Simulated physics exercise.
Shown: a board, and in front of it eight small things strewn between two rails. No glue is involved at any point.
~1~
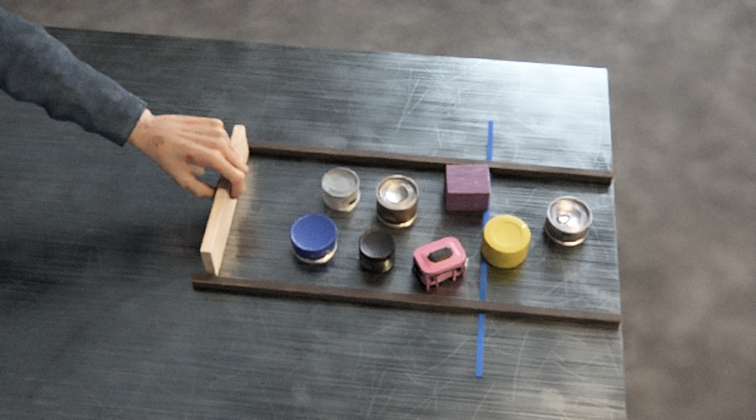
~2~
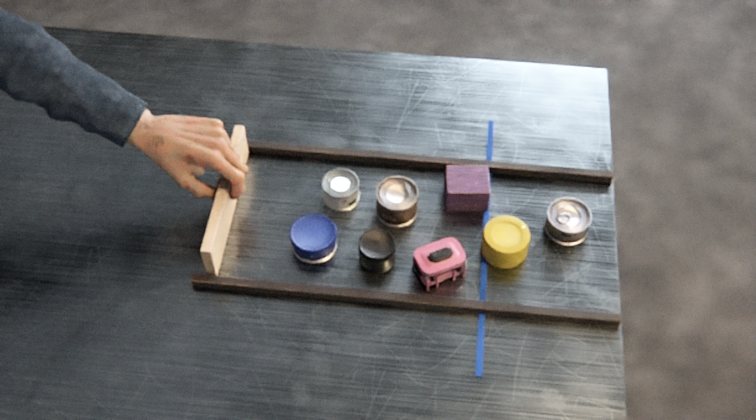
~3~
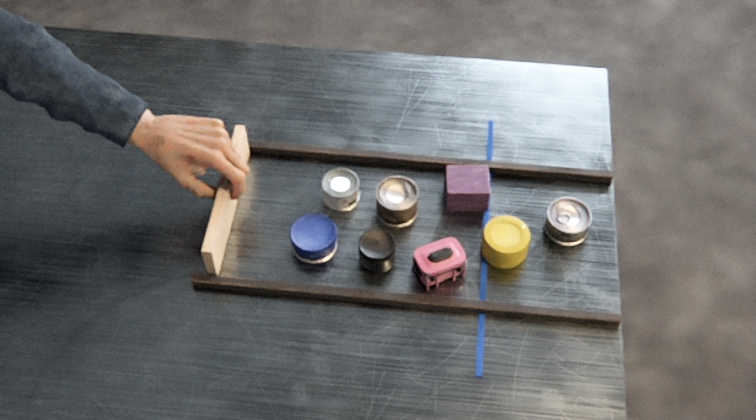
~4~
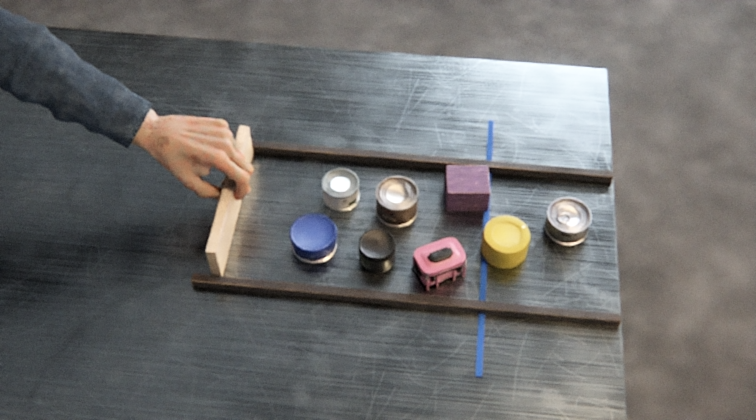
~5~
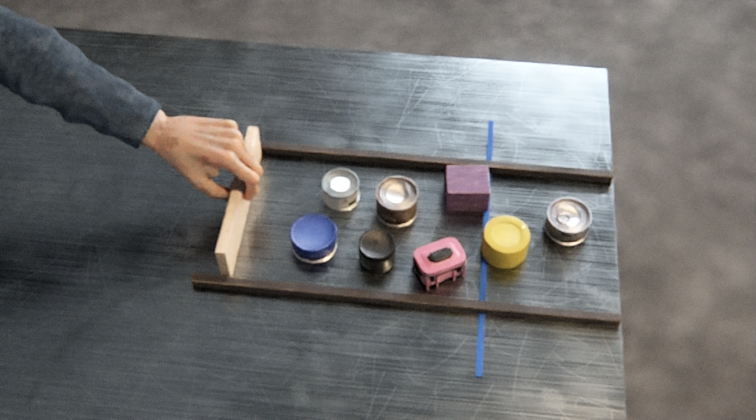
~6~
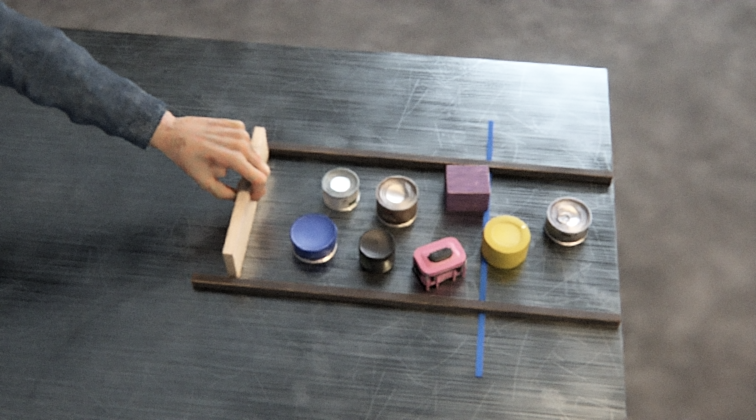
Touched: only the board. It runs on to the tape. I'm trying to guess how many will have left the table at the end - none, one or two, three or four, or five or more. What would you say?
I would say none.
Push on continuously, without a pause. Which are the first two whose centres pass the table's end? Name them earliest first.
In order, first the grey pot, then the yellow lid.
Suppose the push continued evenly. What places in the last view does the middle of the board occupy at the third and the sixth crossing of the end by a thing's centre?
(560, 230), later (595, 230).
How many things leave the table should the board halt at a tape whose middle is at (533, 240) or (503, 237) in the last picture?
Respectively 1 and 0.
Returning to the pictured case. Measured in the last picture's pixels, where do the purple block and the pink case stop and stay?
The purple block at (544, 186), the pink case at (540, 280).
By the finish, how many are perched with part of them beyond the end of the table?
The total here is 0.
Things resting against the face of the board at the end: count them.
Number in contact with it: 3.
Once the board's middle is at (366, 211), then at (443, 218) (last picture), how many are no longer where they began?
By then 5, and 7.
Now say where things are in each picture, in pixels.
The first frame shows grey pot (568, 221); yellow lid (505, 242); purple block (467, 188); board (226, 199); tape (486, 236).
The second frame shows yellow lid (505, 242); white tin (341, 190).
The third frame shows purple block (467, 188); board (227, 199).
The fourth frame shows grey pot (568, 221); pink case (439, 263).
The fifth frame shows yellow lid (505, 242); blue pot (314, 238).
The sixth frame shows grey pot (568, 221); yellow lid (505, 242); purple block (467, 188); board (247, 201); tape (486, 236).
Early on, none off yet; grey pot at rest near (568, 221); yellow lid at rest near (505, 242); purple block at rest near (467, 188).
Finally, the number that fall off is zero.
